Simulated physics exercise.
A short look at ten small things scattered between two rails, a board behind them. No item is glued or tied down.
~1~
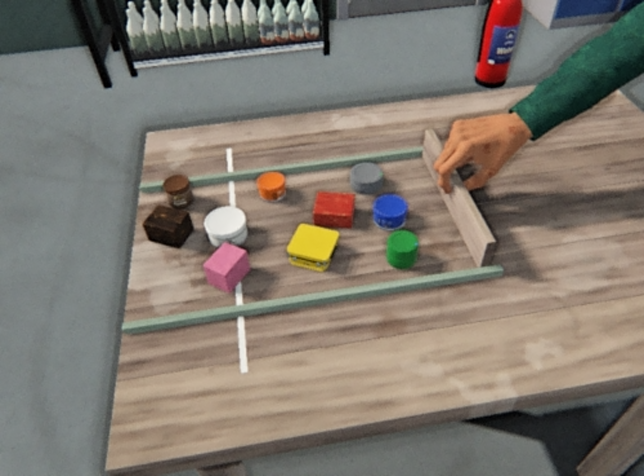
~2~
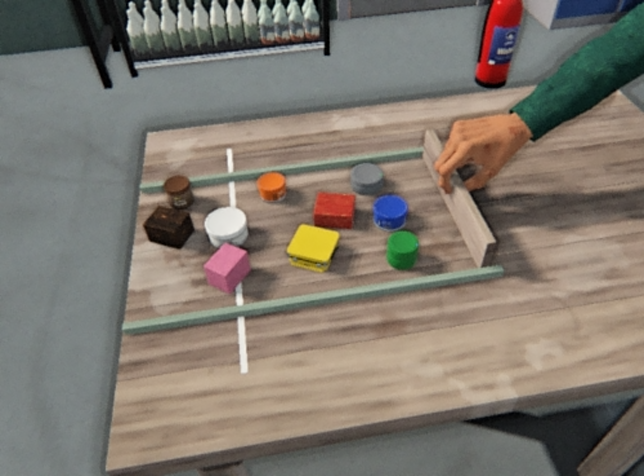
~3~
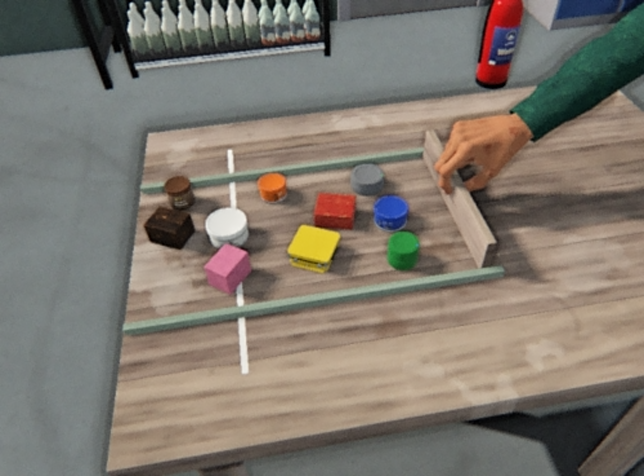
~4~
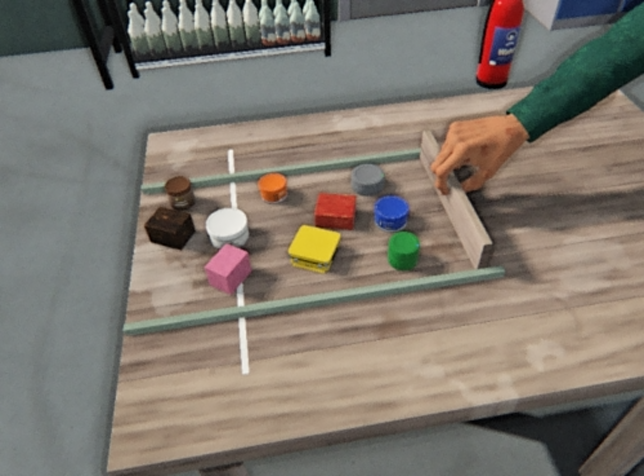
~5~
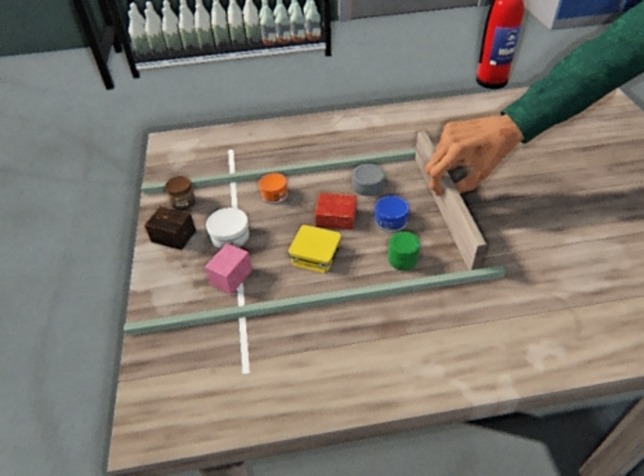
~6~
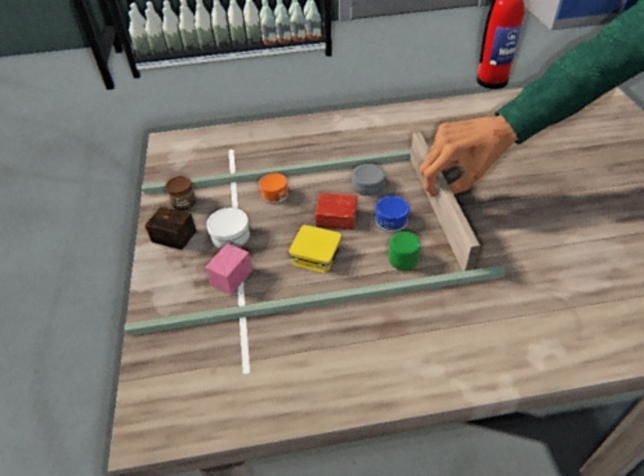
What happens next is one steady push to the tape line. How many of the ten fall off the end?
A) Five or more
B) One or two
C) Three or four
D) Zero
Option D: Zero.
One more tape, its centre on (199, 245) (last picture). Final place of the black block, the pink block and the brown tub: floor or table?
First the black block, which leaves the top, then the pink block, which stays on top, and the brown tub, which leaves the top.
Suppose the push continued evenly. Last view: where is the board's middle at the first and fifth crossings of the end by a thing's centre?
The first one at (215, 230), the next at (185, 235).
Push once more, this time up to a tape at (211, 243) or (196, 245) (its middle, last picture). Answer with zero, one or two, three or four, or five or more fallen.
Falls: One or two; 1 or 2.
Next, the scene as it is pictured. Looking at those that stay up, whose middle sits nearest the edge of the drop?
The black block is foremost.
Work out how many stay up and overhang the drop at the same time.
Things overhanging at the end: 1.
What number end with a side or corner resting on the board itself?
It is in contact with 3.
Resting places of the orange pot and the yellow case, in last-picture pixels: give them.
First at (190, 191); second at (201, 265).
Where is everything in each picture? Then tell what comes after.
Black block (169, 227); brown tub (179, 192); pink block (227, 268); board (454, 193); tape (235, 238), in the first picture.
Brown tub (179, 193); blue pot (390, 213), in the second picture.
Pink block (228, 269); orange pot (273, 189), in the third picture.
Black block (170, 228); white tin (228, 230), in the fourth picture.
Brown tub (181, 194); grey lid (368, 180), in the fifth picture.
Black block (171, 228); brown tub (181, 194); pink block (230, 269); board (440, 196); tape (237, 239), in the sixth picture.
Early on, none off yet; black block at rest near (171, 228); brown tub at rest near (181, 194); pink block at rest near (230, 269).
A while later, none off yet; black block at rest near (171, 228); brown tub at rest near (181, 194); pink block travelled about its own width near (204, 283).
Finally, the number that fall off is zero.
